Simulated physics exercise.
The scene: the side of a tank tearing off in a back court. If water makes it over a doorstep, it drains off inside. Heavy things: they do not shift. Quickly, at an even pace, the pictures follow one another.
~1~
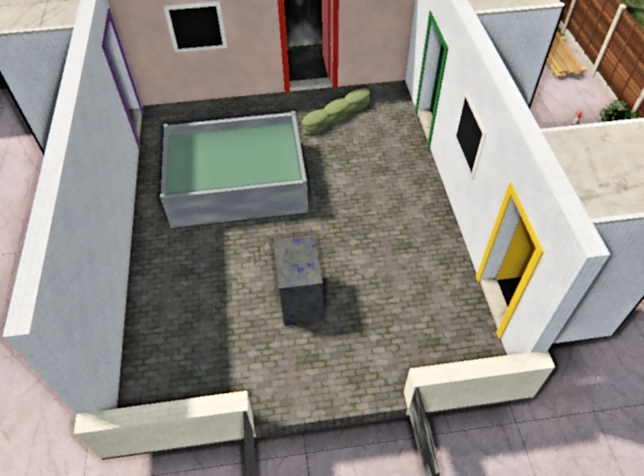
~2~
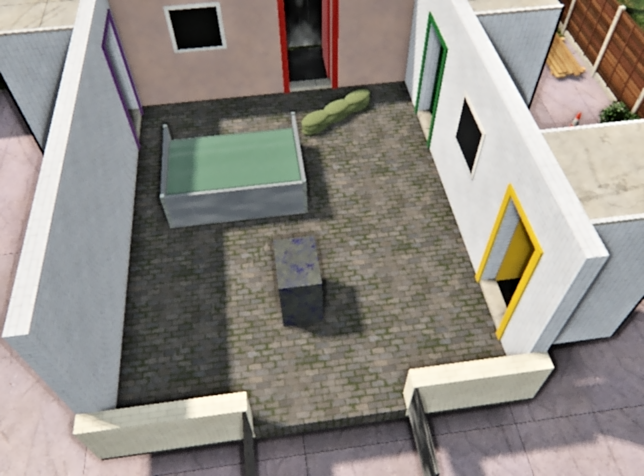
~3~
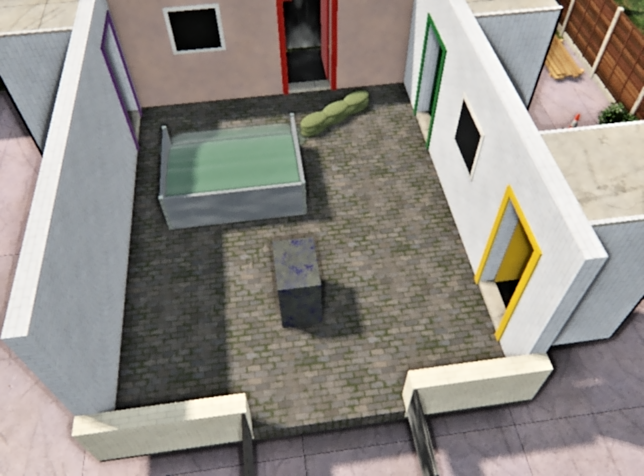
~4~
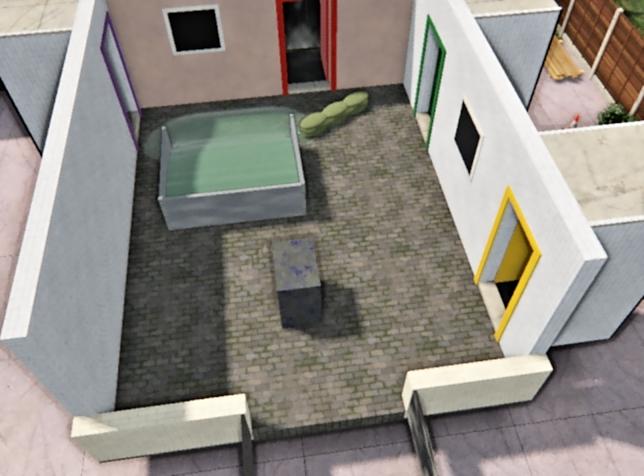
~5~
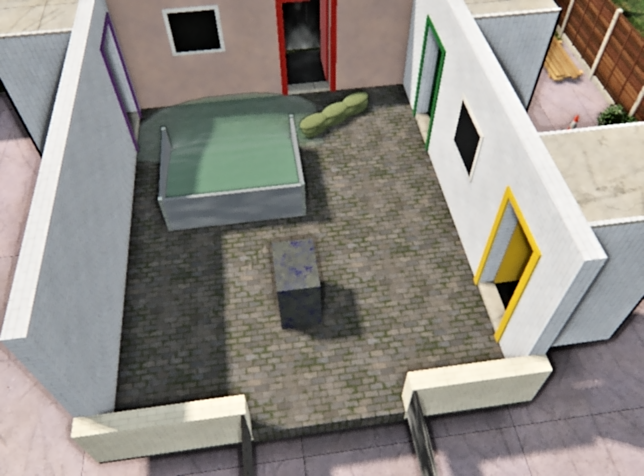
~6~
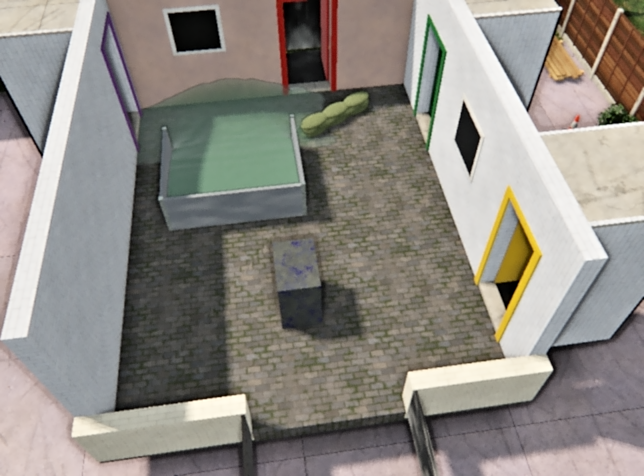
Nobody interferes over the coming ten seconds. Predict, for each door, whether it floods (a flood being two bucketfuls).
Prediction: The red door floods; the green door stays unflooded; the yellow door stays unflooded; the purple door floods.
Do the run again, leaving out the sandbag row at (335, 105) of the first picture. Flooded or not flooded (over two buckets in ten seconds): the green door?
I reckon the green one overshoots the threshold this time.
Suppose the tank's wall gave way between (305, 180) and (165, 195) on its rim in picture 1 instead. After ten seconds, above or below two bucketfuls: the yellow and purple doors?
I'd say the yellow one crosses the line and the purple one stays shy of the line.
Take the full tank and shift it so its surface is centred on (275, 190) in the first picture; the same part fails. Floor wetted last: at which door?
Observation: The door marked yellow.
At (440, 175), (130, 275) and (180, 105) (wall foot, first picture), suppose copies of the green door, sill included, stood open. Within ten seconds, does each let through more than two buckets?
Same order as asked - stays within the limit, stays within the limit and exceeds the limit.
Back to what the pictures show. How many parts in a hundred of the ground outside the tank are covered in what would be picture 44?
About 85 %.
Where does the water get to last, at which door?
That would be the yellow one.
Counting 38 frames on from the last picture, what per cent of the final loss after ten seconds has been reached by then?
By then, close to 70 % of it.
A moment on, water covers 20 % of the floor; the red door over two buckets in, the green door not reached, the yellow door not reached, the purple door under two buckets in.
Next, water covers 20 % of the floor; the red door far over two buckets in, the green door not reached, the yellow door not reached, the purple door over two buckets in.
Then, water covers 45 % of the floor; the red door far over two buckets in, the green door wet at the sill, nothing in, the yellow door not reached, the purple door far over two buckets in.
Later, water covers 85 % of the floor; the red door far over two buckets in, the green door wet at the sill, nothing in, the yellow door wet at the sill, nothing in, the purple door far over two buckets in.
In the end, water covers 95 % of the floor; the red door far over two buckets in, the green door wet at the sill, nothing in, the yellow door wet at the sill, nothing in, the purple door far over two buckets in.
